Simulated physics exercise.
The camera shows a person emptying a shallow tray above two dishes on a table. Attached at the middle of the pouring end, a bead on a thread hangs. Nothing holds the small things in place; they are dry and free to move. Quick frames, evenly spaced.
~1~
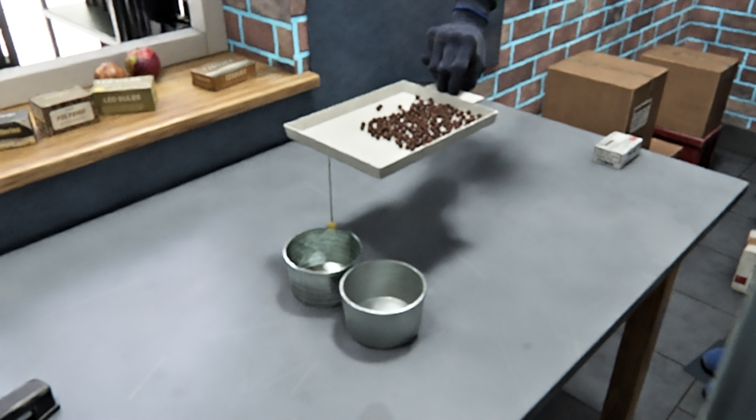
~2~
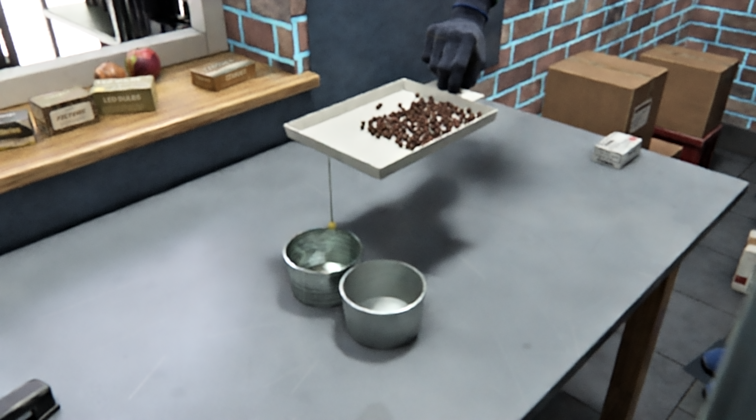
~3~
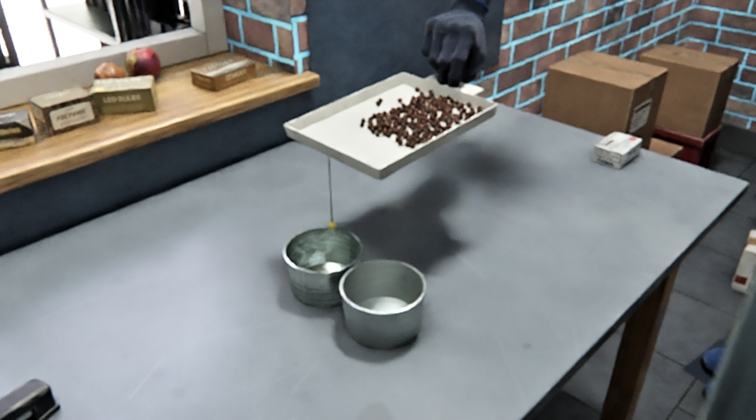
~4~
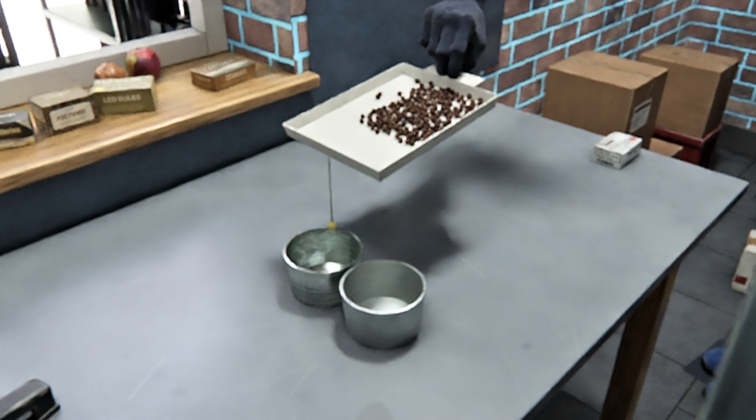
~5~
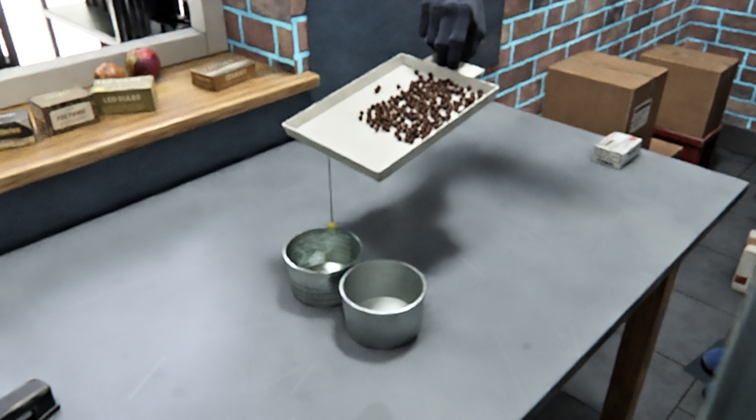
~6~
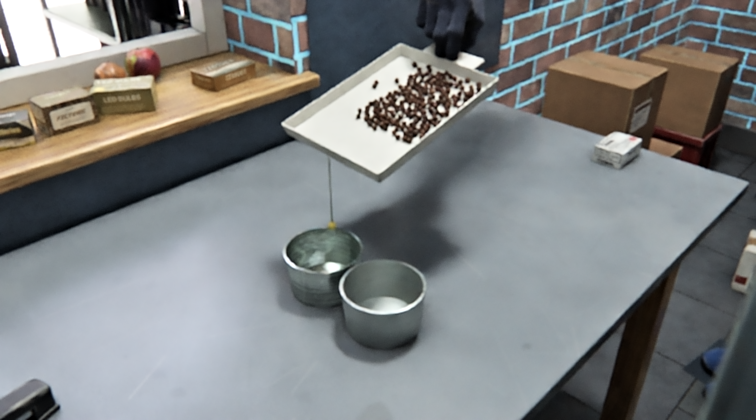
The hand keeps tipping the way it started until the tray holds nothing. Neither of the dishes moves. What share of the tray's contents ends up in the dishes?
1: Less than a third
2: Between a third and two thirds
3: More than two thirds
More than two thirds (3).
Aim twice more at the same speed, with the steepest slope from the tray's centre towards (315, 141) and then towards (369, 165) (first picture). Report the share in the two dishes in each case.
0 % and 80 %, roughly.
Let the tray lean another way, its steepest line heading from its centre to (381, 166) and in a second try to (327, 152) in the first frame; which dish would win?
For the first place you'd get the right-placed dish, for the second the left-placed dish.
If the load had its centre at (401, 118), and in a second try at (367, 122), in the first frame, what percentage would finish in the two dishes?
First case: Around 90 %; second case: Around 80 %.
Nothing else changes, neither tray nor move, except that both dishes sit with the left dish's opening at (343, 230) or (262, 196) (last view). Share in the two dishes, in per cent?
In the first position around 20 percent, in the second around 0 percent.
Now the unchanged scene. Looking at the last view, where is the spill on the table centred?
Roughly at pixel (292, 340).
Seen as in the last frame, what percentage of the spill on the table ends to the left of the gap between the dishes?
Reading: Around 80 %.
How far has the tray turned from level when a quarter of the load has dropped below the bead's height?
Angle reached: About 100°.
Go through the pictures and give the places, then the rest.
The first frame shows corners of the pouring end at (287, 125) and (380, 166), level; middle of the load at (419, 123), allspice berries; left dish at (295, 281); right dish at (354, 320); bead on its thread at (332, 226).
The second frame shows corners of the pouring end at (287, 125) and (380, 166), level; middle of the load at (419, 121).
The third frame shows corners of the pouring end at (287, 124) and (379, 167), tipped barely, lowest at the right corner; middle of the load at (419, 117).
The fourth frame shows corners of the pouring end at (286, 124) and (379, 169), tipped a little, lowest at the right corner; middle of the load at (418, 112).
The fifth frame shows corners of the pouring end at (286, 123) and (379, 170), tipped a little, lowest at the right corner; middle of the load at (418, 106).
The sixth frame shows corners of the pouring end at (285, 123) and (378, 172), tipped a little, lowest at the right corner; middle of the load at (416, 102); left dish at (295, 281); right dish at (354, 320).
Soon after the last picture, tray tipped steeply; nearly all on the tray; a stray few in the right dish; a stray few in the left dish; a stray few in the air.
A little later, tray tipped right over; most on the tray; a small part in the right dish; a small part in the left dish; a small part in the air.
Later still, tray tipped past a quarter turn; about a third in the right dish; about half in the left dish; a small part outside both.
By the end, tray tipped past a quarter turn; about a third in the right dish; about half in the left dish; a small part outside both.
